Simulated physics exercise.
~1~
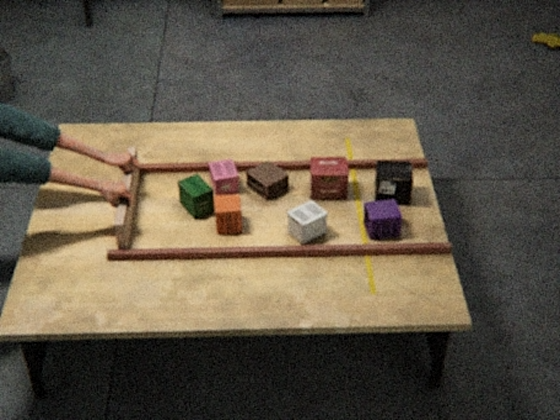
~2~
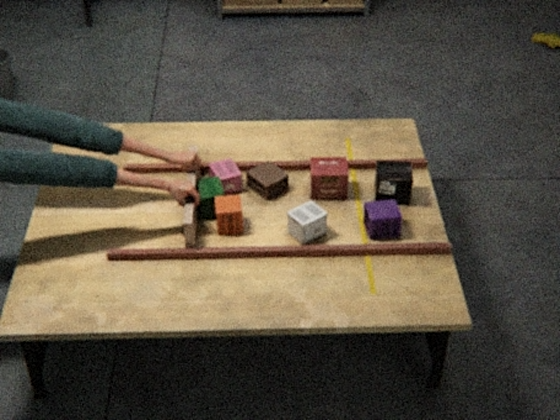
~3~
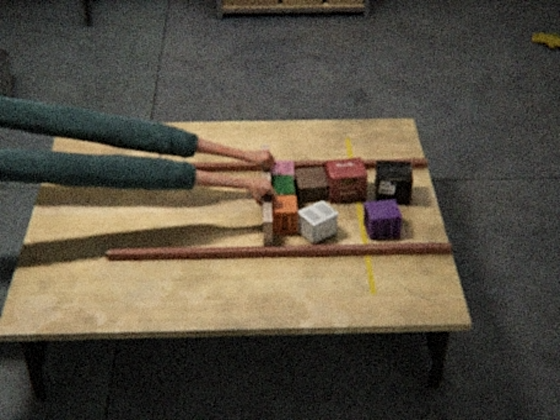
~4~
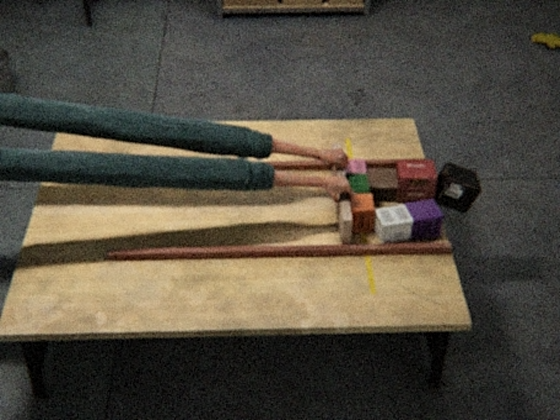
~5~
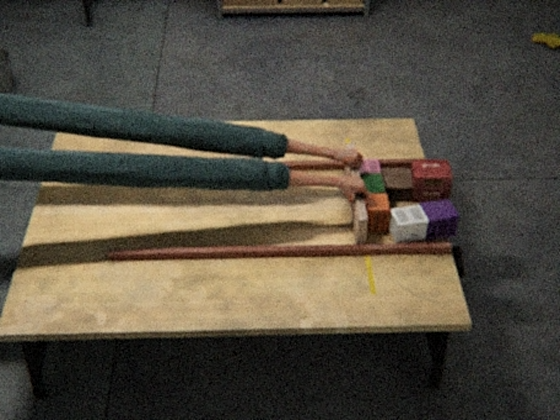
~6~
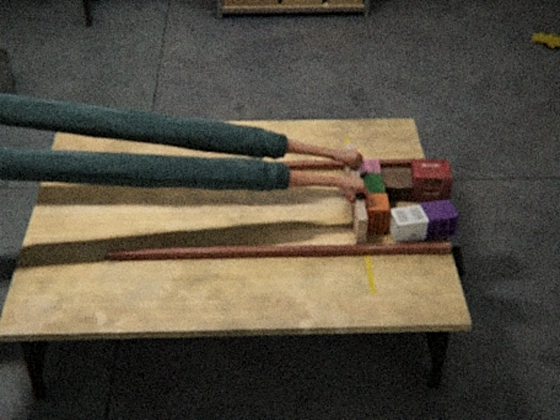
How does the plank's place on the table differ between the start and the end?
At the start the plank is near the left side of the table, to the left of all the boxes. By the end it is far over toward the right edge, up against the bunched boxes.
